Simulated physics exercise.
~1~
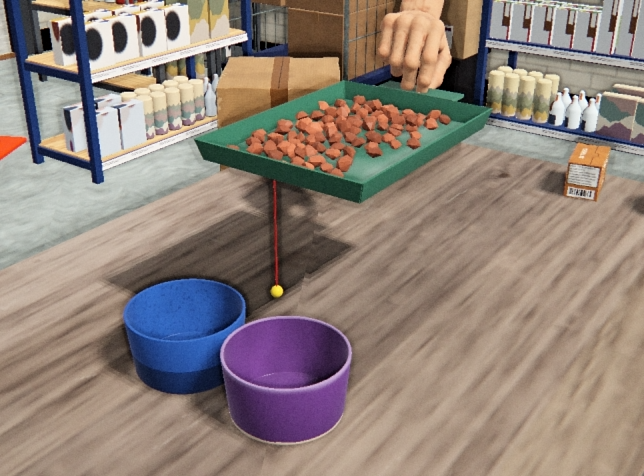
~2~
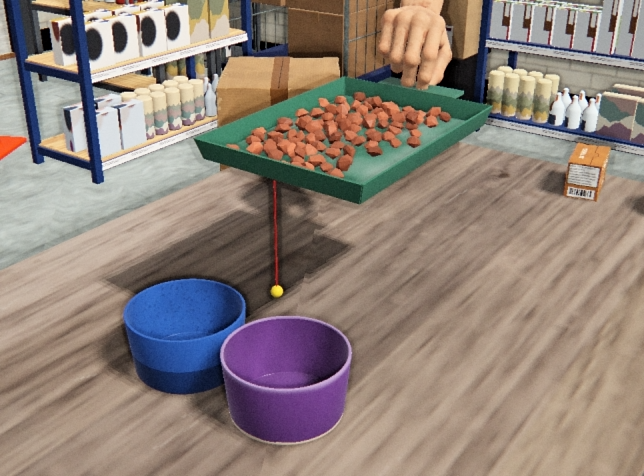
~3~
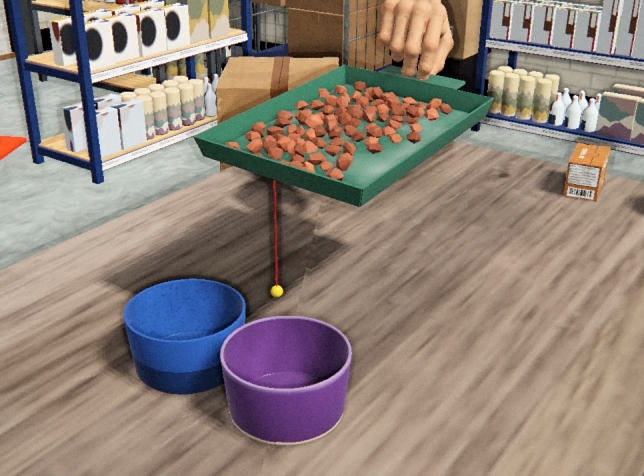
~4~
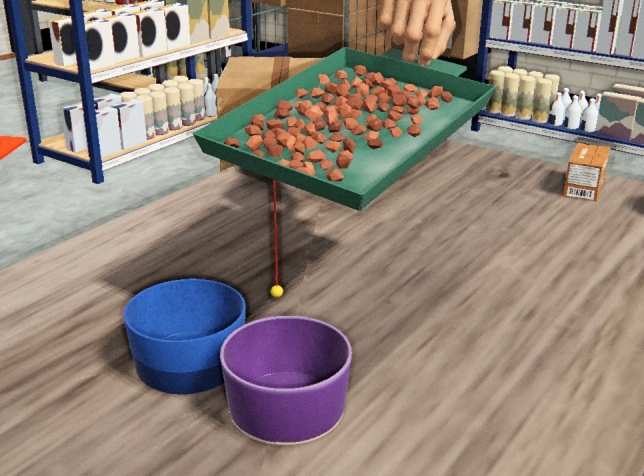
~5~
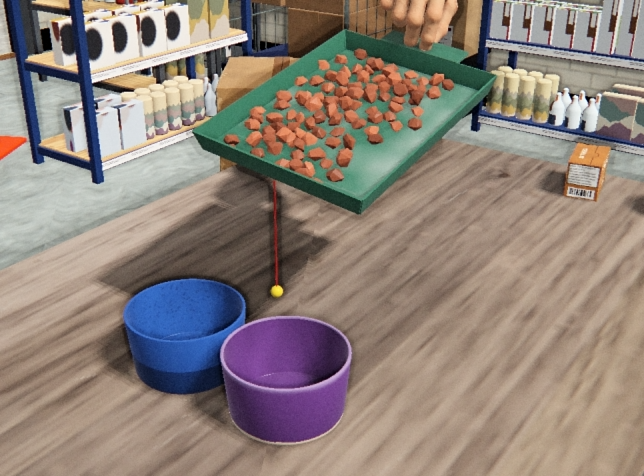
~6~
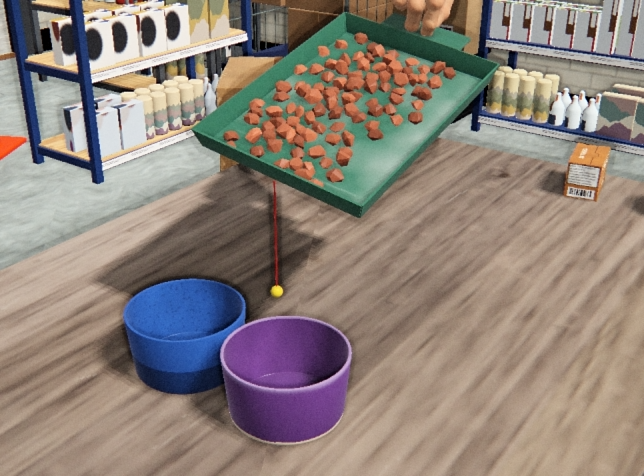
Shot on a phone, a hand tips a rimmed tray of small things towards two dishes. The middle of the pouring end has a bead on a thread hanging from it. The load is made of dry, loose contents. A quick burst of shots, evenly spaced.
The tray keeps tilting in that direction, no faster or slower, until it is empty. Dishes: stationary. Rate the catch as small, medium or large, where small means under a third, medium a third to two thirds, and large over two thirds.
Medium.
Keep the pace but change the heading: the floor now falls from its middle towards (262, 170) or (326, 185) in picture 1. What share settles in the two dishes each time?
About 90 %, then 80 %.
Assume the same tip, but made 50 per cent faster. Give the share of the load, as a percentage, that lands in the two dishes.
Roughly 40%.
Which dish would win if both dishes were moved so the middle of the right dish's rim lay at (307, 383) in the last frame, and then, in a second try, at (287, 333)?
In turn: The right one; the right-hand dish.
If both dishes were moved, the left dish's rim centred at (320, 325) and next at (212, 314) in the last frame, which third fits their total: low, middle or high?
Earlier place: More than two thirds. Later place: Beyond two thirds.
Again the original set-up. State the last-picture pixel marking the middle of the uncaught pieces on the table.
Its middle is at roughly (400, 399).
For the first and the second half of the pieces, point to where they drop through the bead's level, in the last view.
The first part passes (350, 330); everything after passes (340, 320).
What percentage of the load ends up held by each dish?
Split in per cent - left dish 0, right dish 50.
Shortly afterwards, tray tipped steeply; all but a few on the tray; only a few in the right dish; only a few in the air.
Next, tray tipped past a quarter turn; a little on the tray; near half in the right dish; near a third outside both; near a quarter in the air.
Some moments later, tray tipped past a quarter turn; near half in the right dish; near half outside both.
In the end, tray tipped past a quarter turn; near half in the right dish; none at all in the left dish; near half outside both.
